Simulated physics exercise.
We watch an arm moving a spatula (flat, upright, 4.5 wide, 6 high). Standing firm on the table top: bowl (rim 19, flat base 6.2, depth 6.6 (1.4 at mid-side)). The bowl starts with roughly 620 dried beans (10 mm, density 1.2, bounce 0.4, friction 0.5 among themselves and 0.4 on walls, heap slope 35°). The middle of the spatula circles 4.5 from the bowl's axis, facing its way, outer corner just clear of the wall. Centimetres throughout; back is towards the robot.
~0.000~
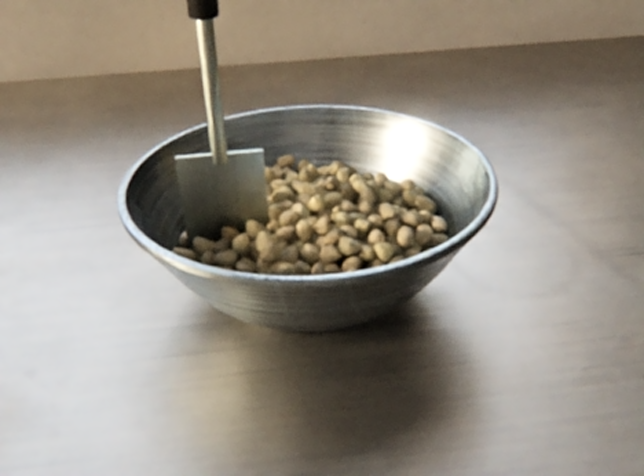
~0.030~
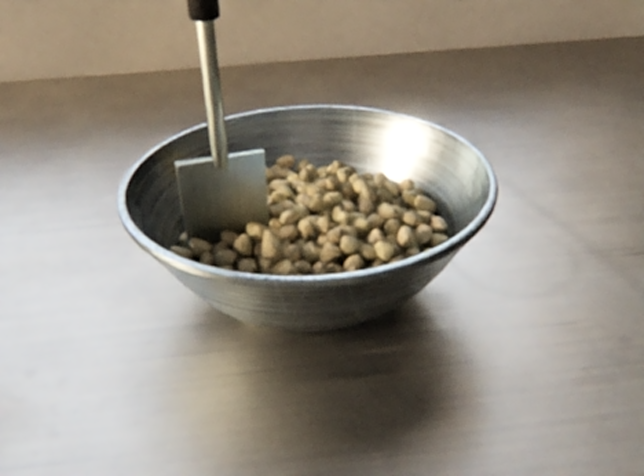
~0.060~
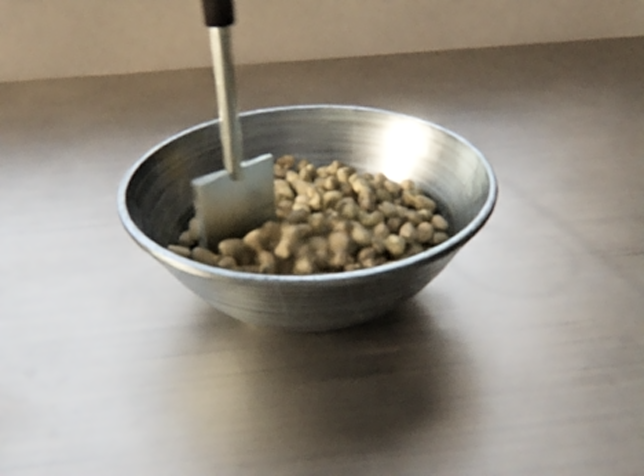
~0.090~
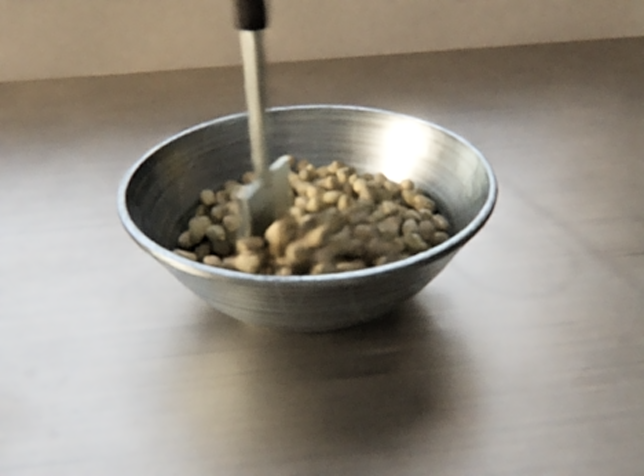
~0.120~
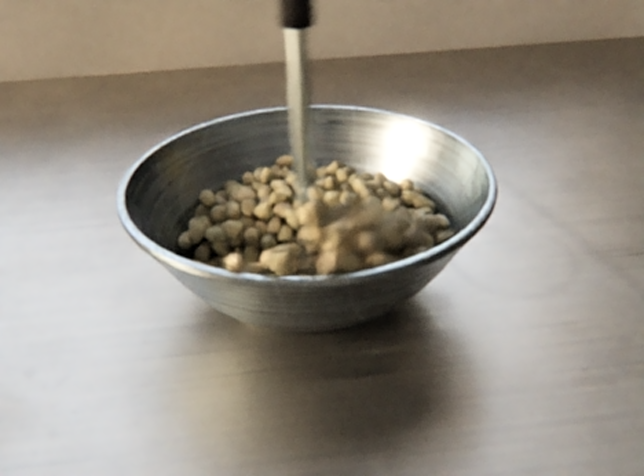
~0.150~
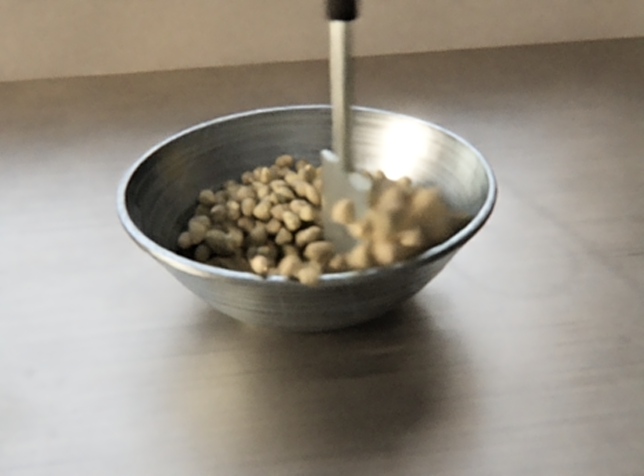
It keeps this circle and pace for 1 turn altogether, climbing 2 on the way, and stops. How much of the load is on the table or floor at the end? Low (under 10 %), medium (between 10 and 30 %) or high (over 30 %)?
A medium share, between 10 and 30 %, ends on the table or floor.
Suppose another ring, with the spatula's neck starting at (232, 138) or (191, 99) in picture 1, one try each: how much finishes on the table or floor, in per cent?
About 20 and 0 per cent.
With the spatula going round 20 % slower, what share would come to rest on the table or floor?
It would be near 10 per cent.
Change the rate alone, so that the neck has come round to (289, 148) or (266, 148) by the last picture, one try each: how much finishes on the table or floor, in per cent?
About 10 and 5 per cent.
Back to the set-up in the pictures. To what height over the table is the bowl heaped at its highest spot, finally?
Some 6.0 cm.
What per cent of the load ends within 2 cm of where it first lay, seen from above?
About 45 per cent.
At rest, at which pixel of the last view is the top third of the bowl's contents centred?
At about (281, 226).
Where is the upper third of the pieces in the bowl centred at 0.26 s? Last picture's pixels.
Around (371, 163).
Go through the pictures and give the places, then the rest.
In the first picture, the spatula neck at (216, 126), 0° round; upper third of the load around (318, 218), from x 185 to 440, top at y 160; 623 in the bowl.
In the second picture, the spatula neck at (217, 129), 9° round; upper third of the load around (314, 218), from x 180 to 440, top at y 160.
In the third picture, the spatula neck at (232, 140), 33° round; upper third of the load around (312, 226), from x 180 to 440, top at y 160.
In the fourth picture, the spatula neck at (262, 147), 58° round; upper third of the load around (324, 228), from x 185 to 440, top at y 160.
In the fifth picture, the spatula neck at (303, 146), 83° round; upper third of the load around (346, 225), from x 185 to 450, top at y 160.
In the sixth picture, the spatula neck at (344, 139), 108° round; upper third of the load around (377, 217), from x 185 to 460, top at y 160; 620 in the bowl, 3 in flight or on the tool.
After 0.26 s, 202° round, highest piece 11 above the table; 580 in the bowl, 7 on the table or floor, 36 in flight or on the tool.
After 0.38 s, 296° round, highest piece 10 above the table; 537 in the bowl, 54 on the table or floor, 32 in flight or on the tool.
After 0.63 s, 0° round, highest piece 6 above the table; 507 in the bowl, 116 on the table or floor.
After 1.33 s, 0° round, highest piece 6 above the table; 507 in the bowl, 116 on the table or floor.
In the end, 507 in the bowl, 116 on the table or floor. That is 19 % on the table or floor.
